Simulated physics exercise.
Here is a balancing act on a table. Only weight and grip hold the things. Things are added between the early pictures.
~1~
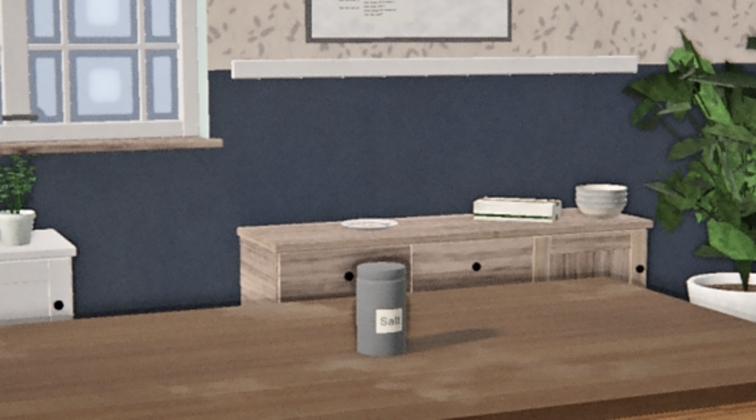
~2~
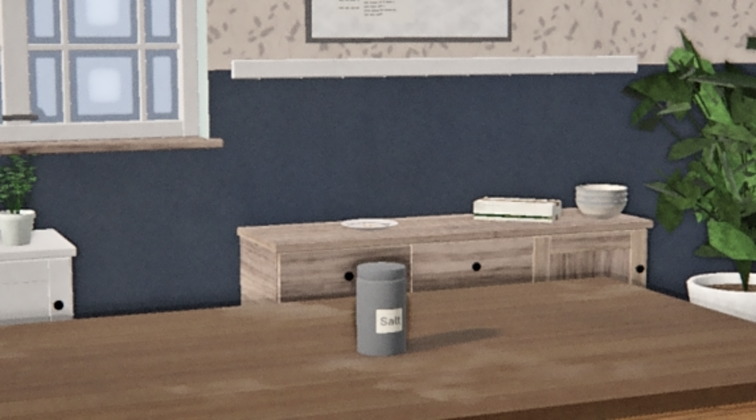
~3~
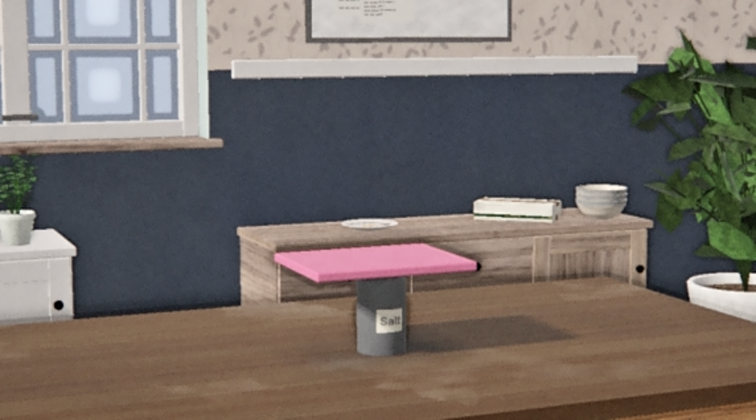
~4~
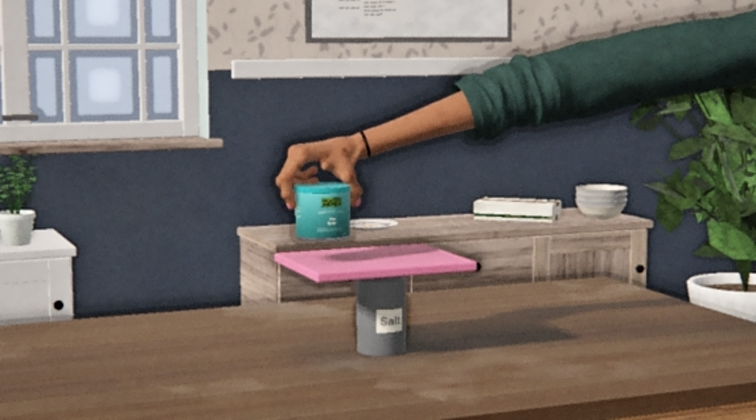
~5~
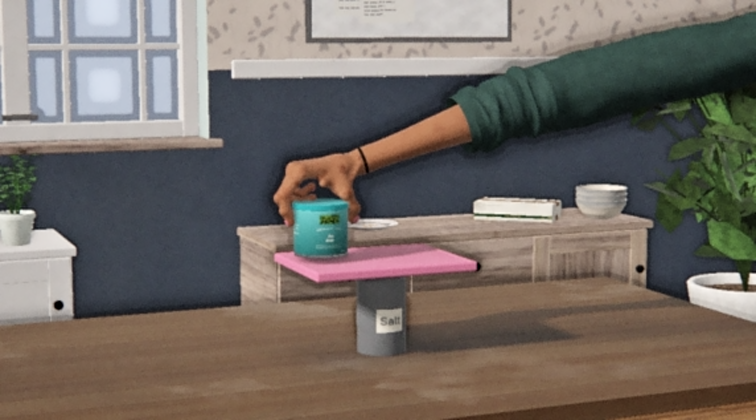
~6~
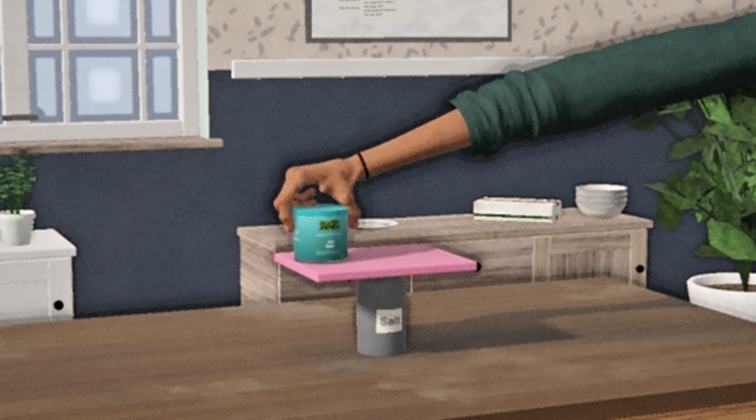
On a wooden table stood a grey salt jar, then a flat pink board appeared on top of it, and a hand reached in from the right and lowered a turquoise tin onto the board's left side.
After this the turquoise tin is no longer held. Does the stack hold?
Here the stack comes apart.
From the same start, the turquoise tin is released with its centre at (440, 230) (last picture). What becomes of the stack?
Then it gives way.
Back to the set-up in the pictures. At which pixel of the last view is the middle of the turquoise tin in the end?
At about (248, 332).
Then, 0.30 s on from there, turquoise tin now fallen; pink lid turned 63° from how it was put.
Then, 0.50 s on from there, pink lid on its side.
Then, 1.00 s on from there, pink lid now fallen.
In the end, fallen, turquoise tin and pink lid; grey jar unmoved. At the end, from the last picture's camera, turquoise tin near (248, 332). The stack gives way.
